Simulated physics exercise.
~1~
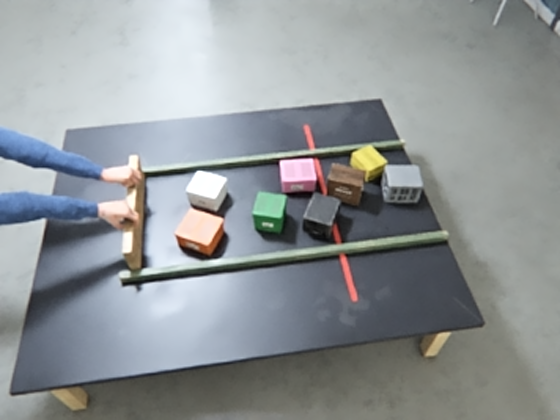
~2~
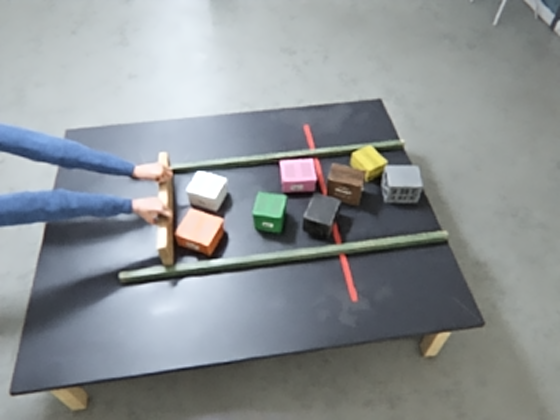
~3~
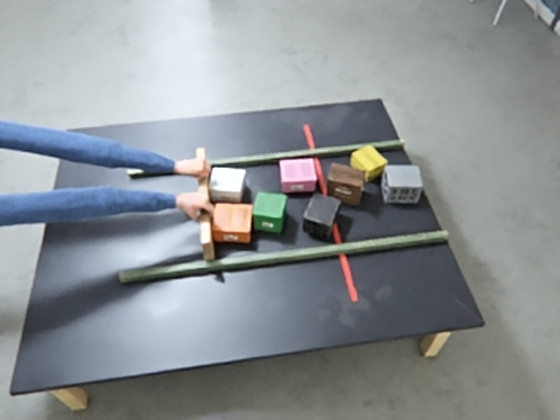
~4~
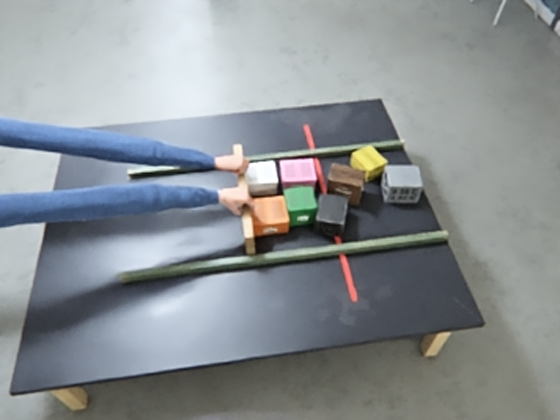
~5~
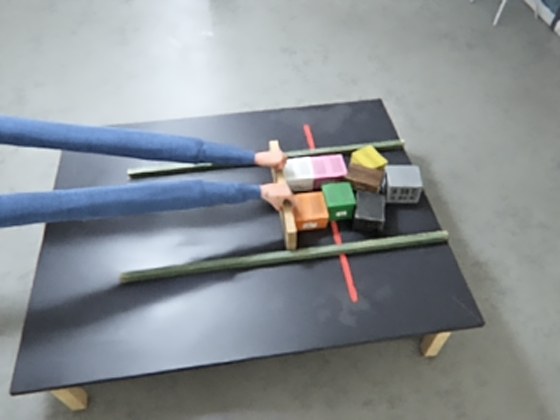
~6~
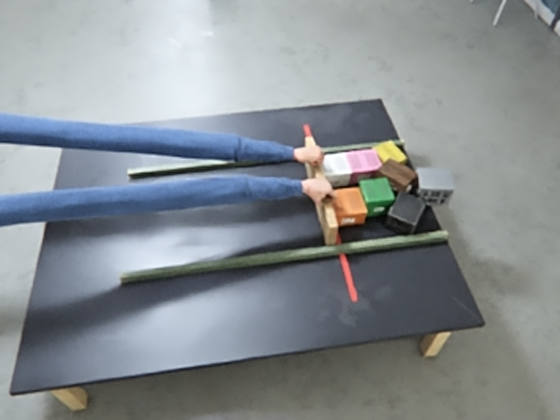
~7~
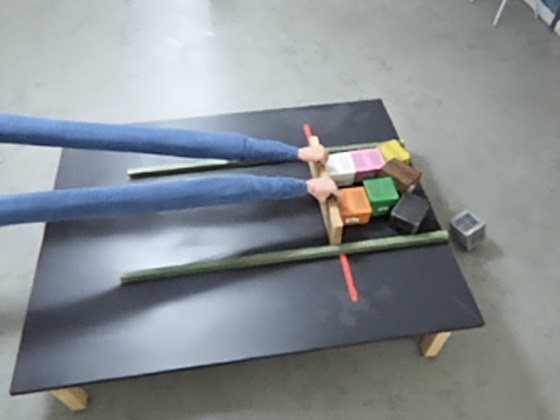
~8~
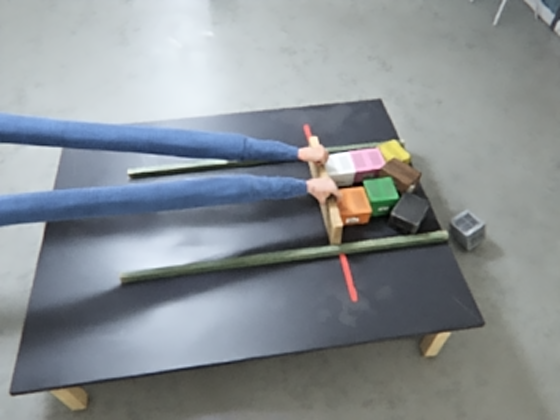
Two hands pushing a plank across a black table, sliding coloured boxes rightward until the grey one drops off the edge.
